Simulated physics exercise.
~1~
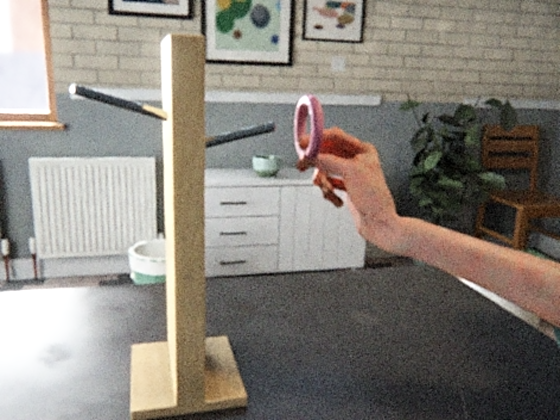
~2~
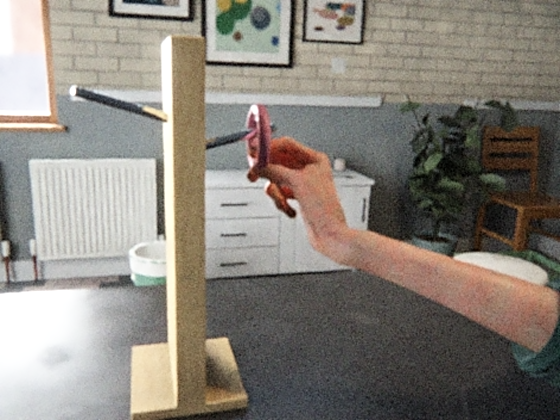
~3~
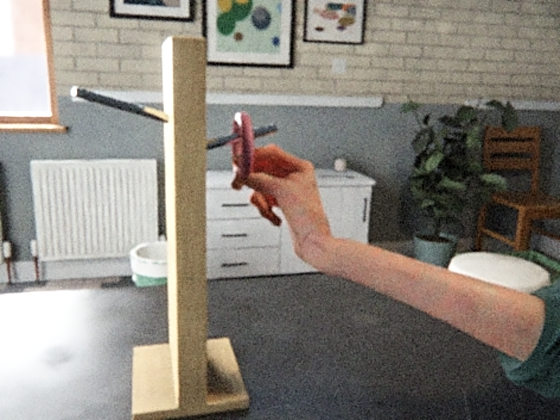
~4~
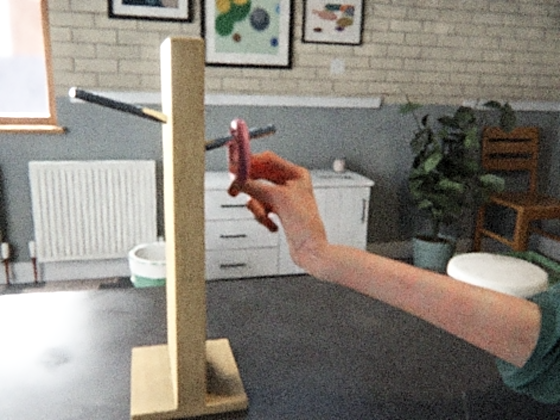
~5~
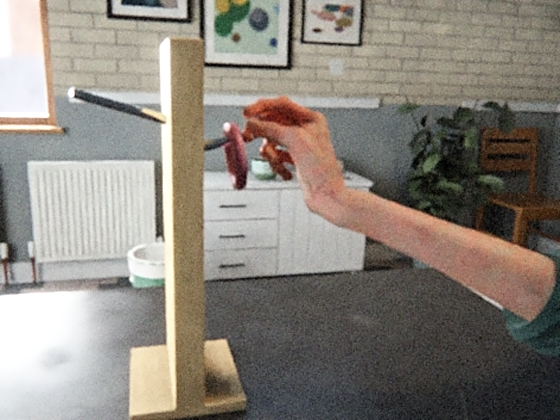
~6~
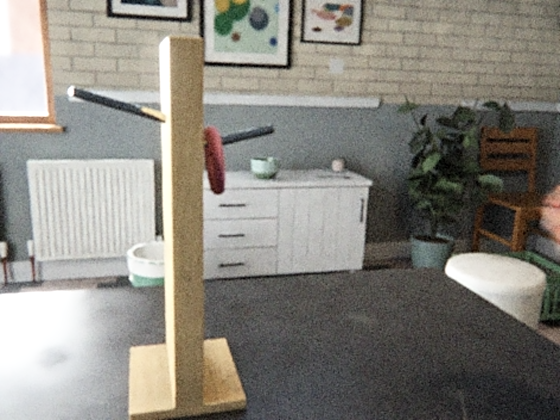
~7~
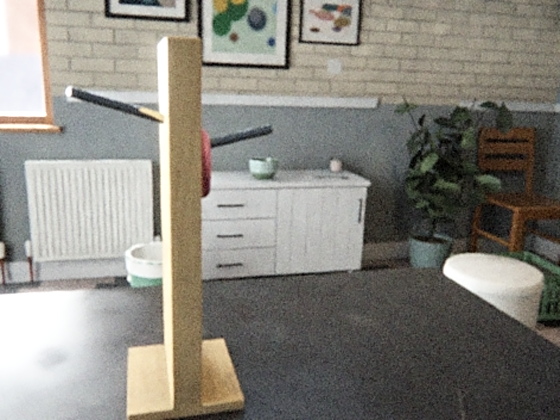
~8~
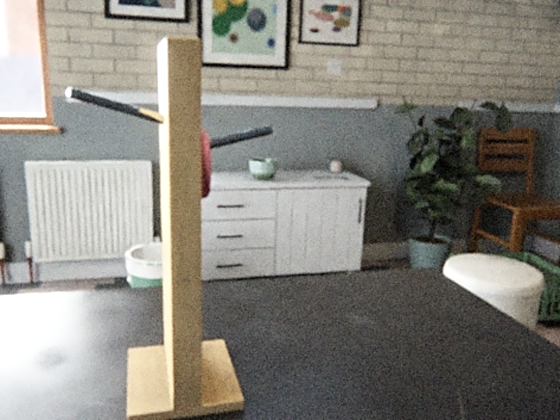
A hand carries a roll of pink tape leftward onto the dark right-hand peg of a wooden stand, then lets go and withdraws to the right. The tape slides along the peg toward the post and ends up hanging there, partly hidden behind it.
